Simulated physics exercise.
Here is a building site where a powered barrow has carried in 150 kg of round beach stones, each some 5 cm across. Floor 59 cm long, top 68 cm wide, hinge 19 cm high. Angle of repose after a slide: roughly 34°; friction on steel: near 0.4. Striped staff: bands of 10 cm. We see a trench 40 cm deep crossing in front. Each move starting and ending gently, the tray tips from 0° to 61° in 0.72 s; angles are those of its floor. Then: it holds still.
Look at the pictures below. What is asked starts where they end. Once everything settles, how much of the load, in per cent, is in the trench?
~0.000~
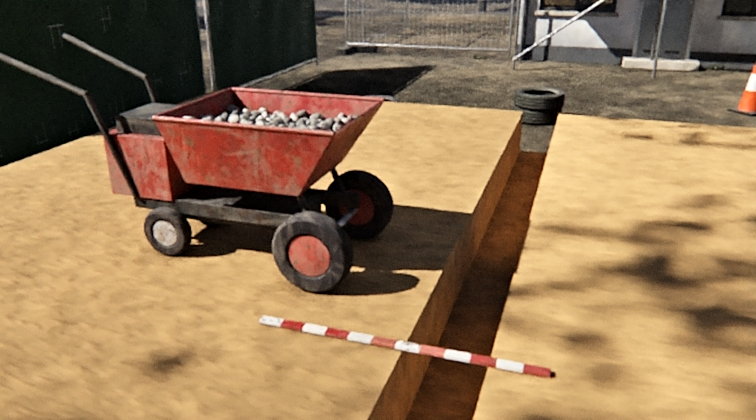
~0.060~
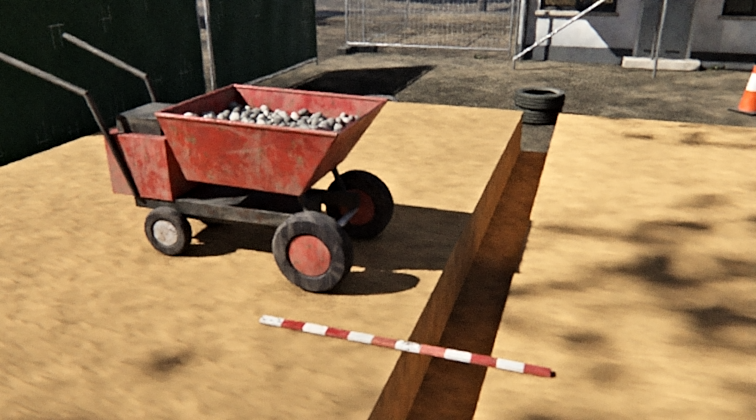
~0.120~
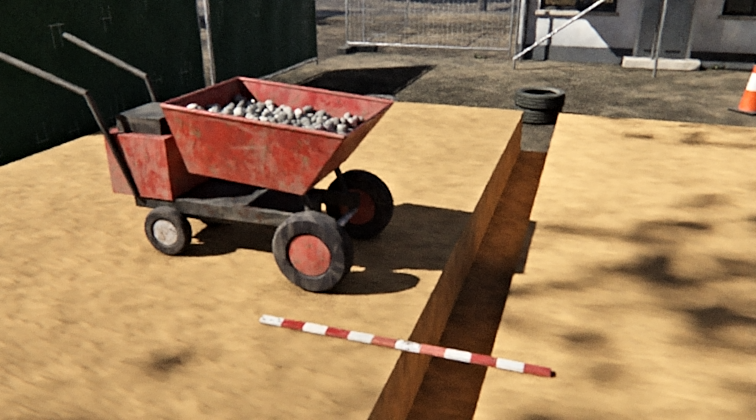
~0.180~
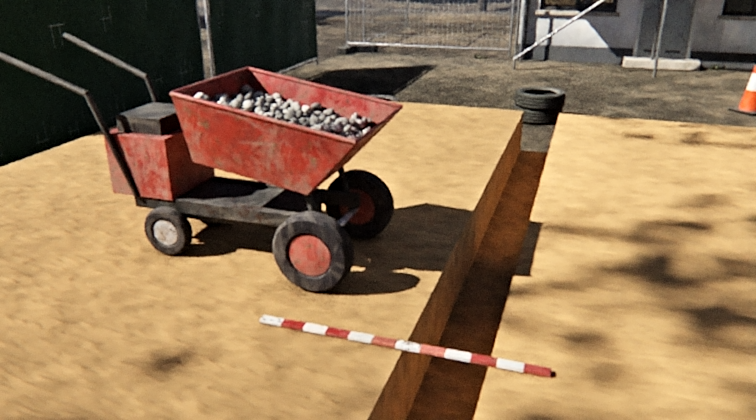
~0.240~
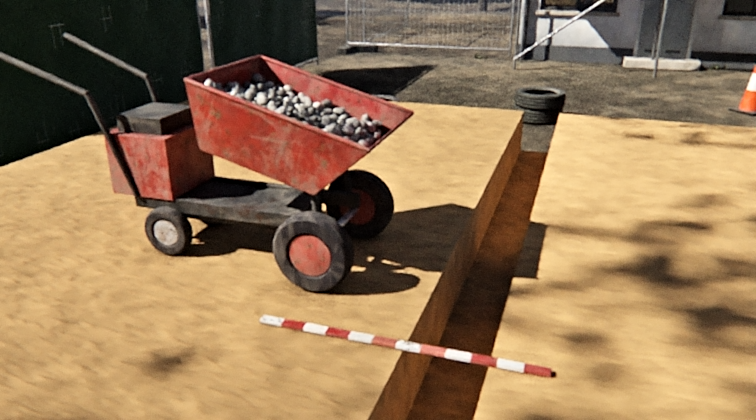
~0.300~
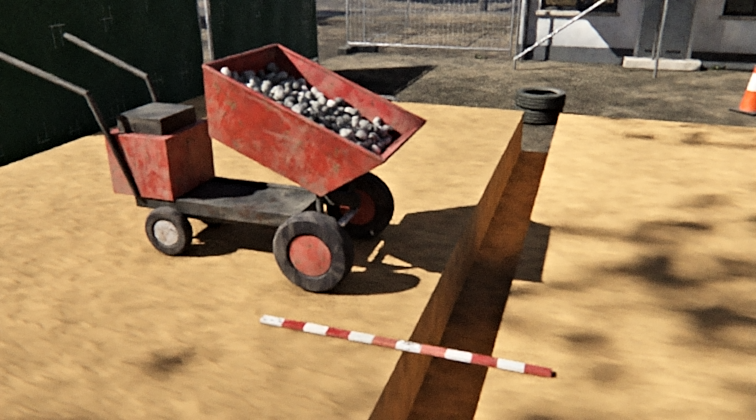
Once it settles, about 44 per cent of the load is there.
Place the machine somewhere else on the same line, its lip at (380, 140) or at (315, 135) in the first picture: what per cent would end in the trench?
It'd be around 20 per cent and after that around 55 per cent.
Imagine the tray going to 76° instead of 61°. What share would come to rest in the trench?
Roughly 55%.
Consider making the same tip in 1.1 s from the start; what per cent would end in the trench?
Near 50 per cent.
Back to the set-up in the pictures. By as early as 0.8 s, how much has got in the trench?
Close to 15 per cent has got there by then.
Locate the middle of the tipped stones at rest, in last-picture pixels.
Near (502, 334).
After 0.5 s the floor is at 51°; 100 % in the tray; the foremost stones are at (420, 189).
After 0.8 s the floor is at 61°; 87 % in the tray, 13 % in the trench; the foremost stones are at (504, 265).
After 1.2 s the floor is at 61°; 44 % in the tray, 20 % in the trench, 35 % past the trench; the foremost stones are at (653, 288).
After 3.1 s the floor is at 61°; 20 % in the tray, 44 % in the trench, 36 % past the trench; the foremost stones are past the picture's edge.
